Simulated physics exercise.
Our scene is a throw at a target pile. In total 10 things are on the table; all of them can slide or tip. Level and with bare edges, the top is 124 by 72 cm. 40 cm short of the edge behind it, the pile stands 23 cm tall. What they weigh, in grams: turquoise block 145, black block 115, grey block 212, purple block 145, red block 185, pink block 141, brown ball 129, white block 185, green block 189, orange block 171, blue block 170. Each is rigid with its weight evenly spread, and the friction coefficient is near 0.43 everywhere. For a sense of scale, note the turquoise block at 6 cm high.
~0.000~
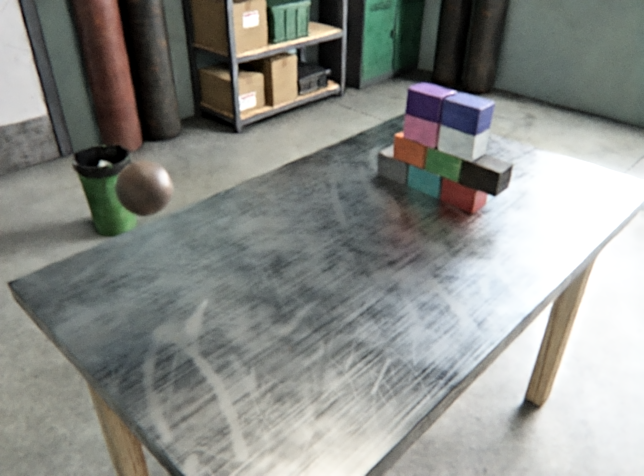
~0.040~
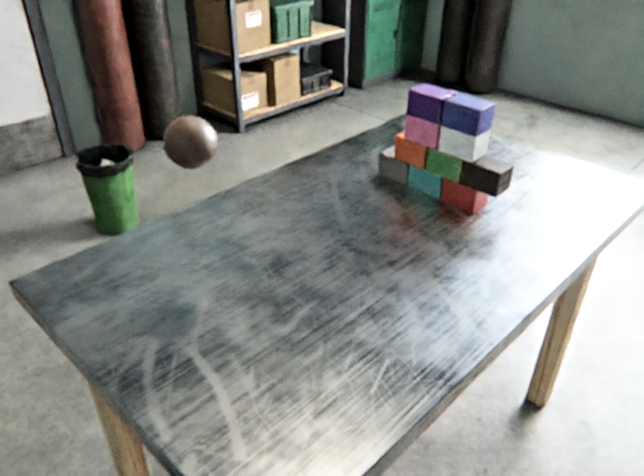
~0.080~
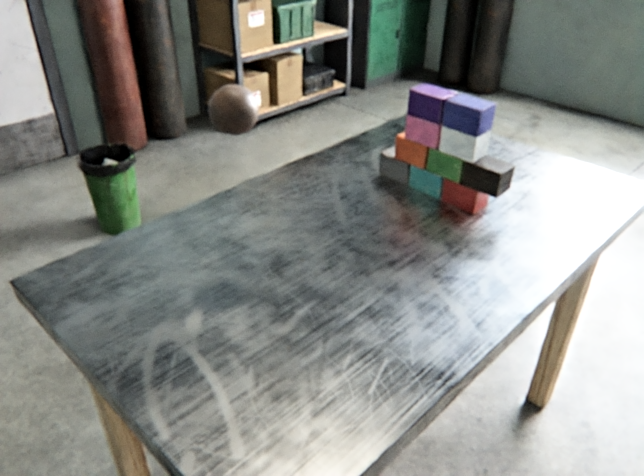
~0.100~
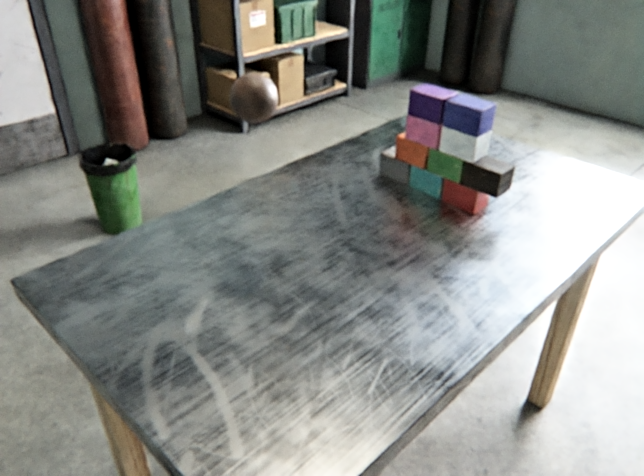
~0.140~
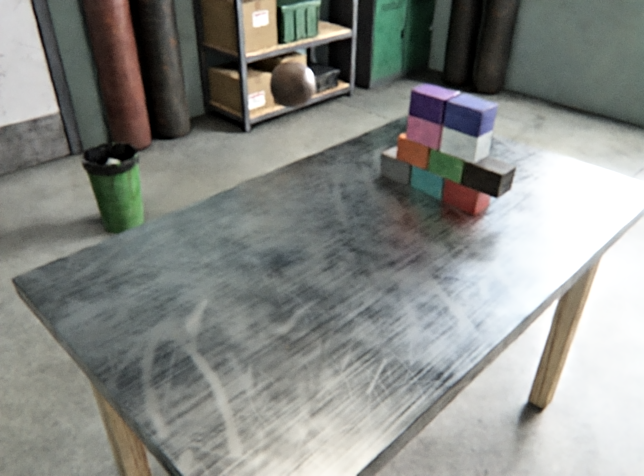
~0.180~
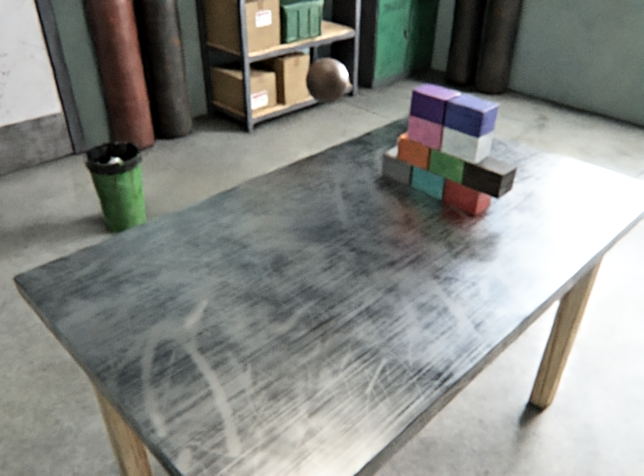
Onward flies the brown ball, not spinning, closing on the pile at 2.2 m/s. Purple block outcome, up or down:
It is off its base.
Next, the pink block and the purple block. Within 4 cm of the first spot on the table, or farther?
Pink block: Is displaced. Purple block: Is displaced.
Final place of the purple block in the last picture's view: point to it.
It ends up at about (462, 148).
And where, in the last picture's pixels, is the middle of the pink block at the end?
In the last view, its centre sits near (456, 170).
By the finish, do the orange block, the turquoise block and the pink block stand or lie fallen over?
The orange block is still upright; the turquoise block keeps standing; the pink block topples.
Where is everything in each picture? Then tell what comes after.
The first frame shows gap 63 cm; brown ball (144, 189); purple block (430, 102).
The second frame shows gap 54 cm; brown ball (191, 143); grey block (400, 165).
The third frame shows gap 45 cm; brown ball (233, 110); pink block (429, 128).
The fourth frame shows gap 41 cm; brown ball (254, 99); green block (452, 161).
The fifth frame shows gap 32 cm; brown ball (292, 85); blue block (470, 116).
The sixth frame shows gap 23 cm; brown ball (327, 81); purple block (434, 104).
After 0.38 s, brown ball near (384, 133); purple block leaning 10° near (452, 101); pink block leaning 10°.
After 0.48 s, brown ball near (378, 136); purple block leaning 48° near (464, 111); pink block leaning 48°.
After 0.58 s, brown ball near (375, 130); purple block on its side near (469, 149); pink block on its side.
At rest (1.1 s), tipped over on the table, purple block and pink block; the other 8 in place, give or take 4 cm. Seen from the same camera at the end, purple block near (462, 148).
